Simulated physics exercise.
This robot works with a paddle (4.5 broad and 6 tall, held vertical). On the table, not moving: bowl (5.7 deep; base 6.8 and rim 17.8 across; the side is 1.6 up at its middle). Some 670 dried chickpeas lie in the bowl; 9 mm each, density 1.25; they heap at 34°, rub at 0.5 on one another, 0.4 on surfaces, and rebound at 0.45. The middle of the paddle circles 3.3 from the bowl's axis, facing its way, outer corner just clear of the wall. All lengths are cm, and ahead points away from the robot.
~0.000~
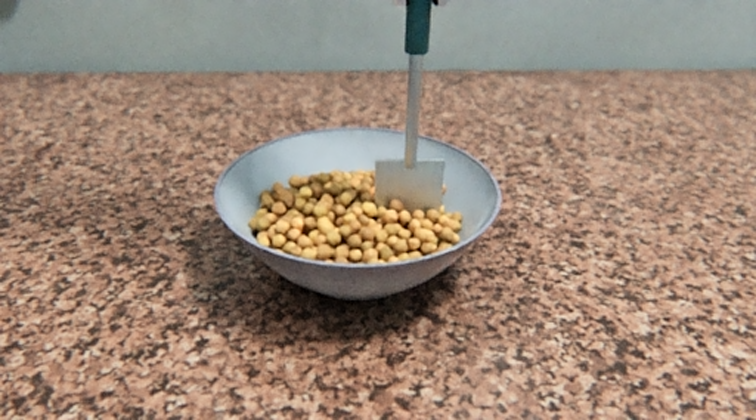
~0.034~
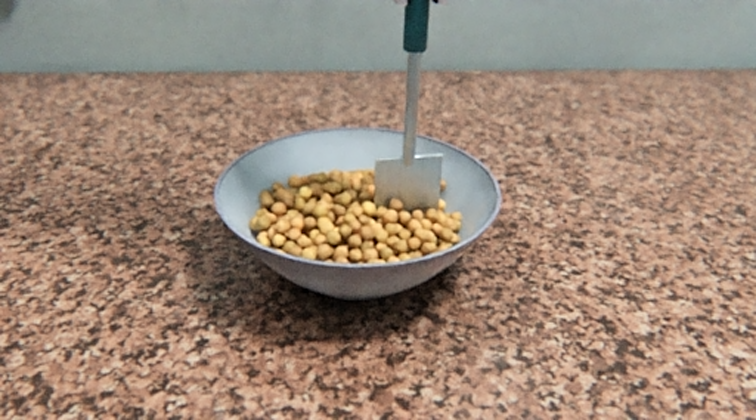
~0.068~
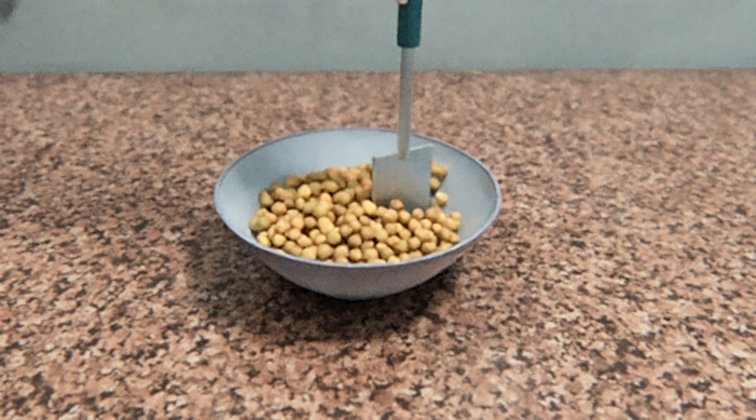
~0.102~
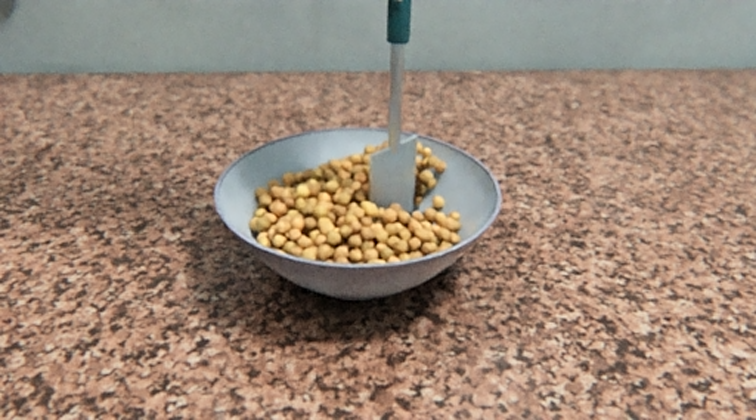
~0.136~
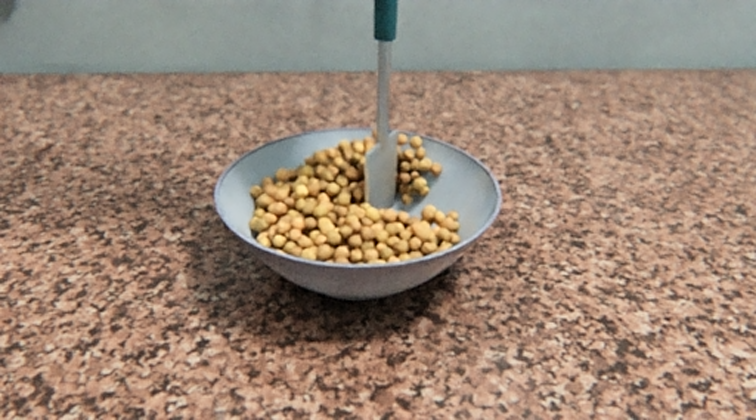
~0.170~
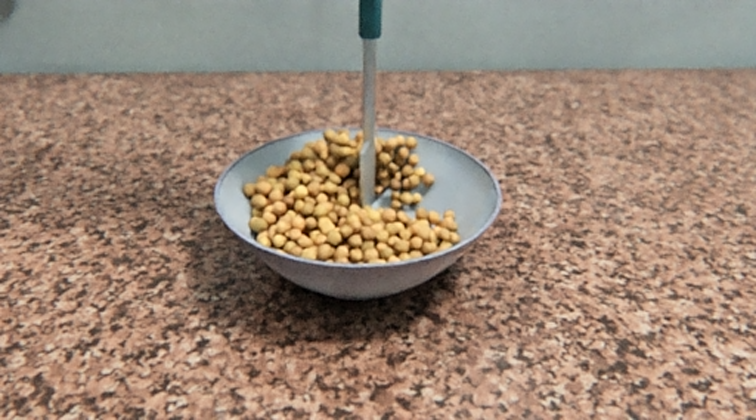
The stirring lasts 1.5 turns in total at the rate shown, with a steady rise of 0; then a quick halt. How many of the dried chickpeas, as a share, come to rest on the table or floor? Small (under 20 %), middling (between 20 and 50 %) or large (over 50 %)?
Share on the table or floor: Small (under 20 %).
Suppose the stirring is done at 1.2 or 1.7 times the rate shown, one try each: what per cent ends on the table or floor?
About 15 and 35 per cent.
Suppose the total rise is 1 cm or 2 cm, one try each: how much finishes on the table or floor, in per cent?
Some 5 and 5 per cent.
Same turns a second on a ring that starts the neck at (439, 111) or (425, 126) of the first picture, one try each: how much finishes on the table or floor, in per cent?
About 20 and 20 per cent.
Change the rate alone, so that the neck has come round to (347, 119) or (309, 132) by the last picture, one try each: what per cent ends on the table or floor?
About 20 and 45 per cent.
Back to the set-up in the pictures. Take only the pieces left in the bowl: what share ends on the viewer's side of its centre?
Roughly 60 per cent.
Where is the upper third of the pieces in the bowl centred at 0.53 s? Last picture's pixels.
Near (386, 238).
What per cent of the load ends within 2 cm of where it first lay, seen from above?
About 5 per cent.
After 0.53 s, 257° round, highest piece 8 above the table; 645 in the bowl, 17 on the table or floor, 8 in flight or on the tool.
After 0.89 s, 79° round, highest piece 7 above the table; 619 in the bowl, 47 on the table or floor, 4 in flight or on the tool.
After 1.27 s, 180° round, highest piece 6 above the table; 597 in the bowl, 72 on the table or floor, 1 in flight or on the tool.
After 1.97 s, 180° round, highest piece 6 above the table; 597 in the bowl, 73 on the table or floor.
In the end, 597 in the bowl, 73 on the table or floor. That is 11 % on the table or floor.
